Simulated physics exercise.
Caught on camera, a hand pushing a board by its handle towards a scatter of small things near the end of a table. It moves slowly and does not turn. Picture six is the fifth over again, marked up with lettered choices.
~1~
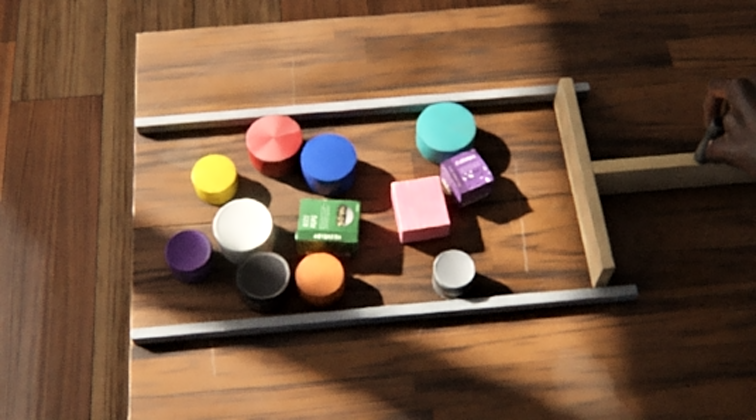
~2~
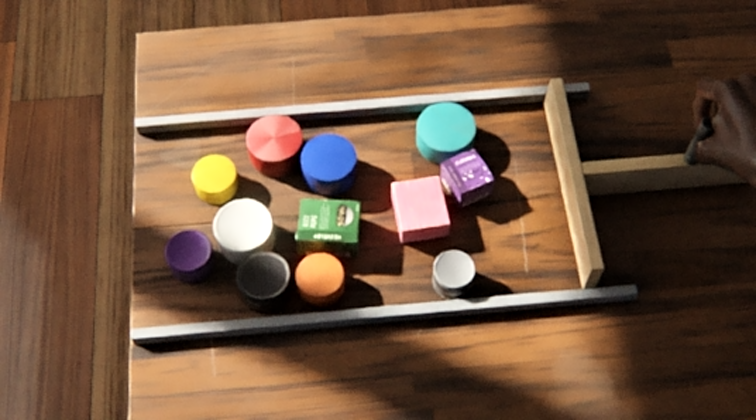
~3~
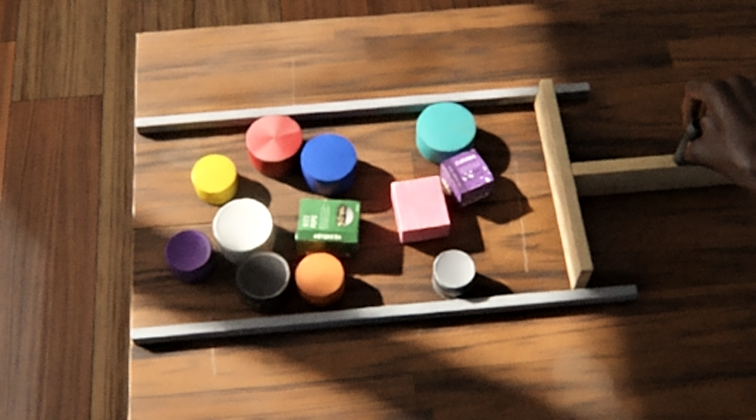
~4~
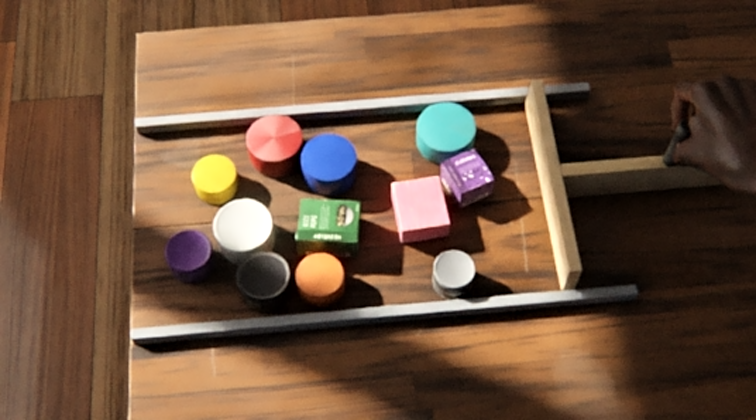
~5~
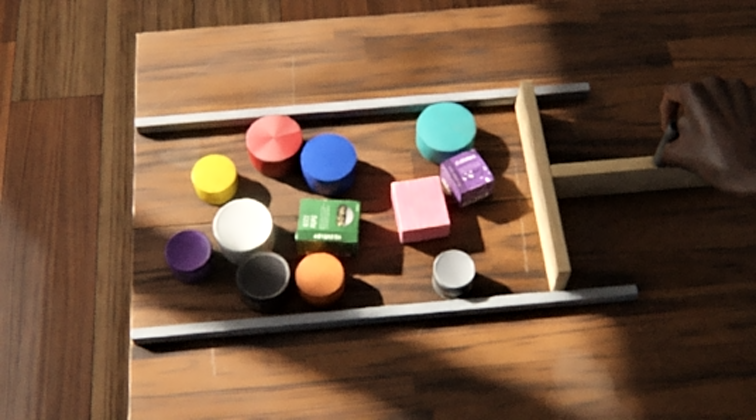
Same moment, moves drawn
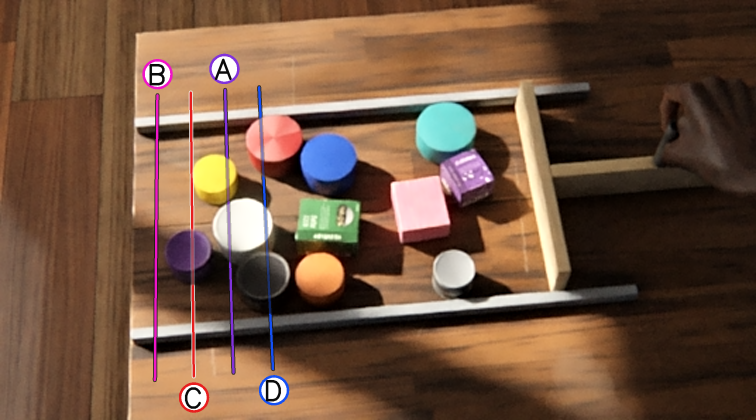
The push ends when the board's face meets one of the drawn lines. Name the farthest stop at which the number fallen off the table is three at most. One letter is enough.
D is the last line within the limit.
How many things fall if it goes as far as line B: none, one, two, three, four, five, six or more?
In all, six or more.
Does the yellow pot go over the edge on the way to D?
No.
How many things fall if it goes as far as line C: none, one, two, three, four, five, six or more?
By then, six or more.
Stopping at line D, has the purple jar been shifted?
Yes.
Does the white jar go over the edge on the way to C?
Yes.
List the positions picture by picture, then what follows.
The first picture shows green box (330, 228); purple jar (191, 257); turquoise tin (446, 134).
The second picture shows board (576, 169); pink block (420, 210).
The third picture shows board (565, 170); red tin (276, 146).
The fourth picture shows board (555, 170); black jar (266, 282).
The fifth picture shows board (545, 171); grey jar (454, 276); orange tin (321, 281); purple box (466, 178).
On the marked copy, A at (229, 221); B at (156, 227); C at (192, 224); D at (266, 218).
Taking D. A third of the way, board (443, 180); grey jar (426, 278); turquoise tin (397, 138).
Two thirds of the way, board (343, 188); purple jar (151, 271); white jar (192, 236).
When it is over, board (268, 194); white jar over the edge; purple jar over the edge; two fallen.
As for the rest, A drops four; B drops eleven; C drops eight.
